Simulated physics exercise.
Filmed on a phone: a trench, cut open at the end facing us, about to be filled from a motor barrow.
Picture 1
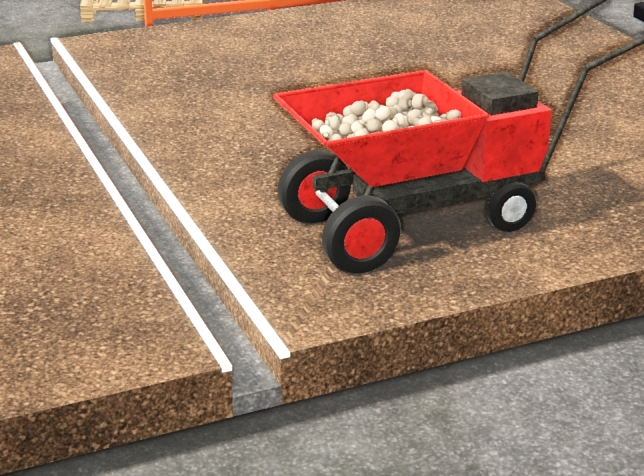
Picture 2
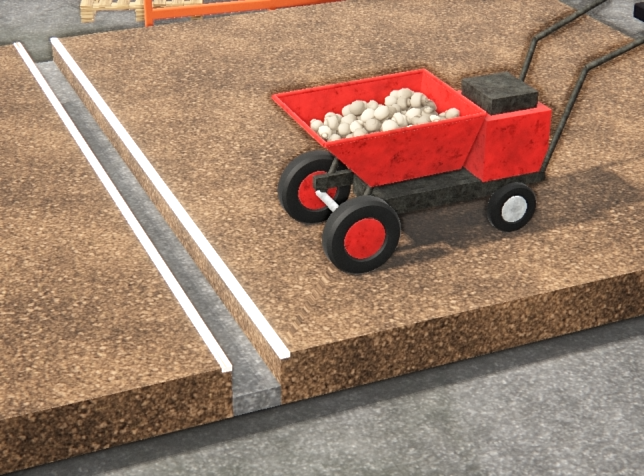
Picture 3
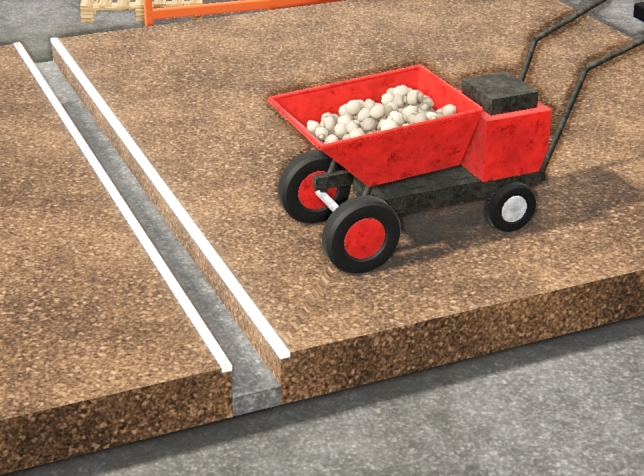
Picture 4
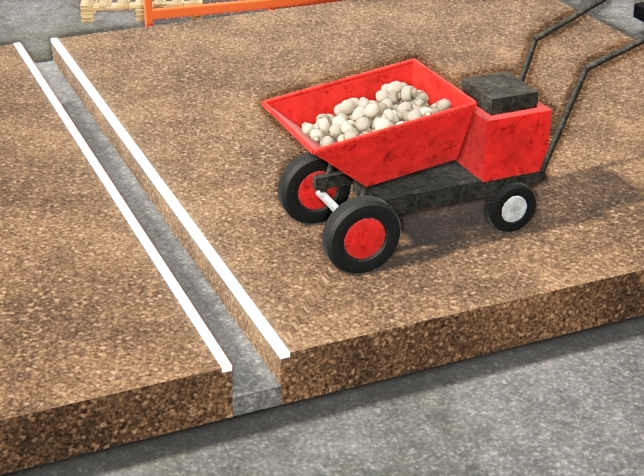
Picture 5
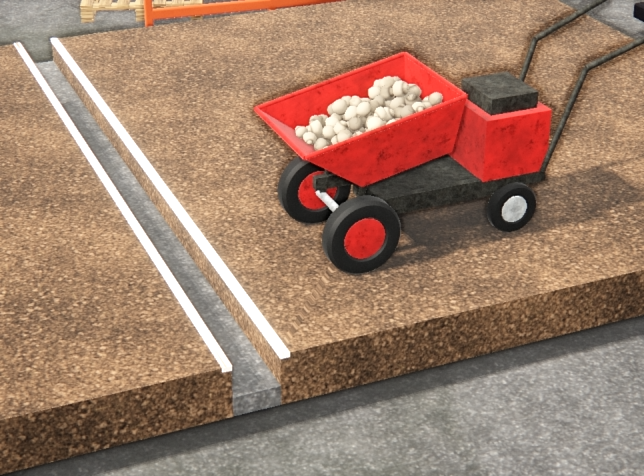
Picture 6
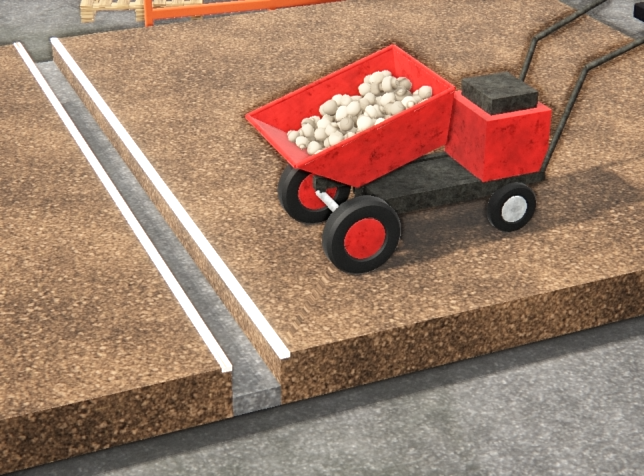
A red skip loaded with pale pebbles tilts forward to the left on a stationary barrow.
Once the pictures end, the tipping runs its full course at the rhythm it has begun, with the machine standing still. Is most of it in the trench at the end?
In the trench: More than half.
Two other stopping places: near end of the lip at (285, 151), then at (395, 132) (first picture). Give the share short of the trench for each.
In turn 0 and 60 in a hundred.
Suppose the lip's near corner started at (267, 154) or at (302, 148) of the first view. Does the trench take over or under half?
The first try: Under half. The second: More than half.
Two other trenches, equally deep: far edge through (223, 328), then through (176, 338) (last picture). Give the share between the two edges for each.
Near 50 % and 90 %.
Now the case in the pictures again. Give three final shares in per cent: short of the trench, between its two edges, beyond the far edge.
Short near 10; between near 75; beyond near 10.
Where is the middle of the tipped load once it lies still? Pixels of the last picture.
Around (198, 280).
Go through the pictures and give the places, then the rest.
Lip of the skip at (326, 144), level; top of the load at (391, 113), river pebbles; first edge of the trench at (261, 320); far edge at (205, 332), the trench under half as wide as the skip, and about half as deep as wide, in the first picture.
Lip of the skip at (325, 145), level; top of the load at (389, 112), in the second picture.
Lip of the skip at (320, 147), tipped barely; top of the load at (414, 120), in the third picture.
Lip of the skip at (314, 152), tipped a little; top of the load at (405, 110), in the fourth picture.
Lip of the skip at (305, 158), tipped a little; top of the load at (398, 106), in the fifth picture.
Lip of the skip at (296, 166), tipped clearly; top of the load at (403, 95); first edge of the trench at (261, 320); far edge at (205, 332), in the sixth picture.
Soon after the last picture, skip tipped steeply; all in the skip.
A little later, skip tipped steeply; most in the skip; a stray few short of the trench; about a quarter in or heaped over the trench; a stray few falling.
Later still, skip tipped right over; a small part in the skip; a small part short of the trench; most in or heaped over the trench; a small part beyond it.
By the end, skip tipped right over; a small part in the skip; a small part short of the trench; most in or heaped over the trench; a small part beyond it.
